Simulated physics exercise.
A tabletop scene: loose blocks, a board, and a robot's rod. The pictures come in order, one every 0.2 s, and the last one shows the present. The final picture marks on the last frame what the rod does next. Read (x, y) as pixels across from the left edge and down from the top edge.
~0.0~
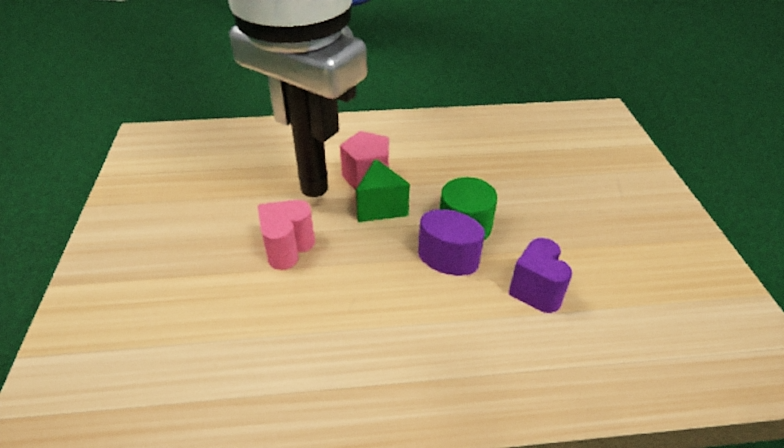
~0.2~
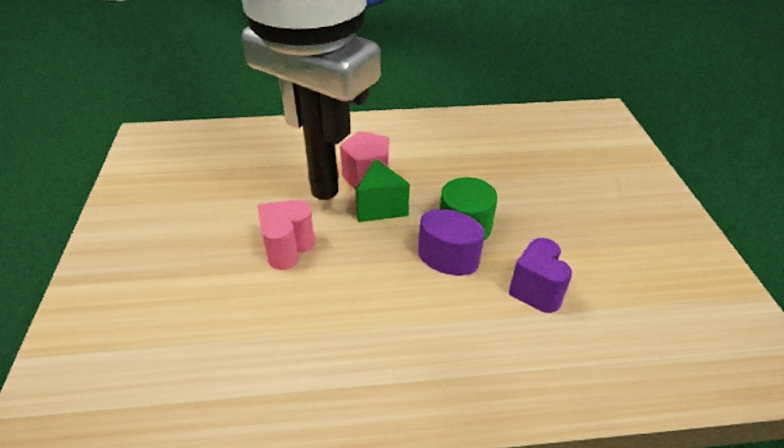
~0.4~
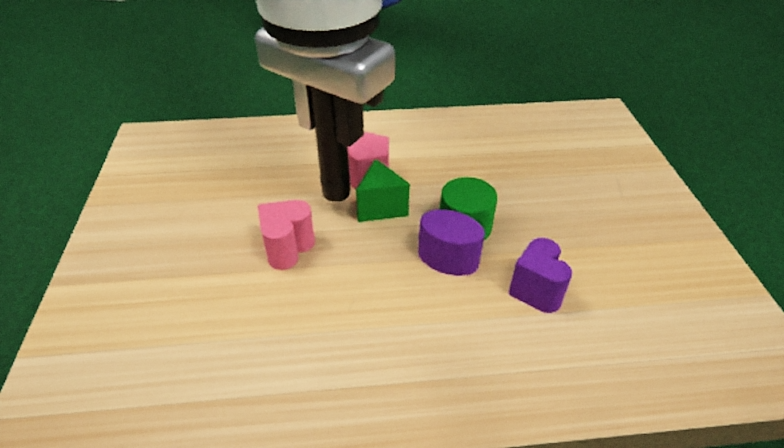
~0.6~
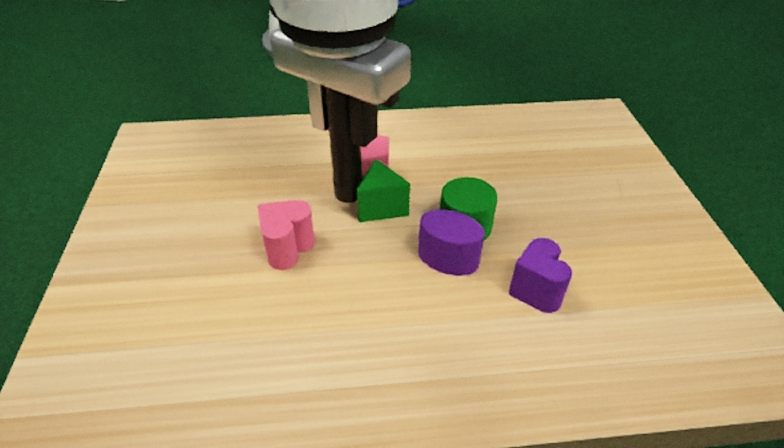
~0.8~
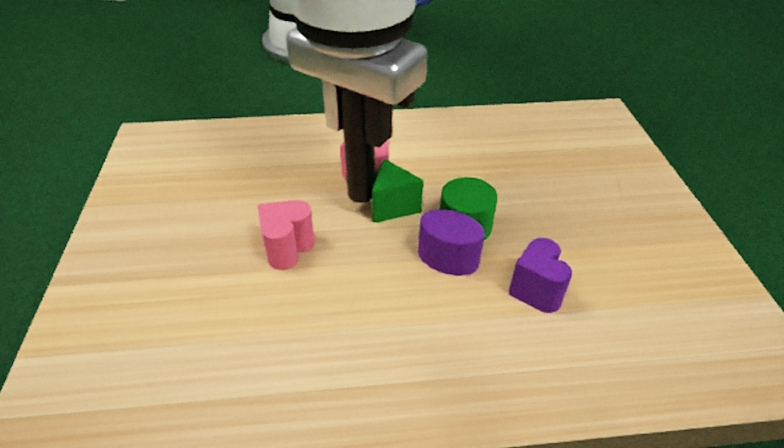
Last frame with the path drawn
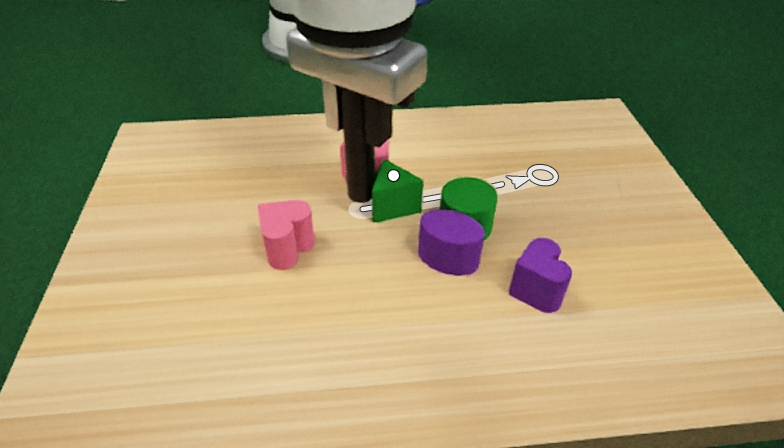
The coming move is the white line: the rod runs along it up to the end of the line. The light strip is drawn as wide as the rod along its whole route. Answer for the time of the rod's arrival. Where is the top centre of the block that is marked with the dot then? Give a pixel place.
Its top centre is at about (579, 155).
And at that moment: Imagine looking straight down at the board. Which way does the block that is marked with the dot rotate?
If we look at it from overhead, the block that is marked with the dot pivots clockwise.
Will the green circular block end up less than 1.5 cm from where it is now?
I'd say yes.
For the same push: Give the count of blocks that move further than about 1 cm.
Shifted over 1 cm: One.
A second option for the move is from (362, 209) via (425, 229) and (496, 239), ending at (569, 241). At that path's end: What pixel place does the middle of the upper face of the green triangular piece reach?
Just about (437, 175).
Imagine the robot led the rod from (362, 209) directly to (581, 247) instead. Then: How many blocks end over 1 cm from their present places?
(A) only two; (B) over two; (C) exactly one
It's A.
Drawn move, from (362, 209) through (426, 199) and (487, 188) to (543, 175); the dot is on the green triangular piece.
What follows on the original path. One third of the way, rod (428, 185); green triangular piece (460, 164).
Two thirds of the way, rod (490, 173); green triangular piece (525, 158); green circular block (474, 195).
At the end, rod (546, 161); pink pentagon still; green triangular piece (579, 155), turned 40° clockwise; green circular block (474, 195).
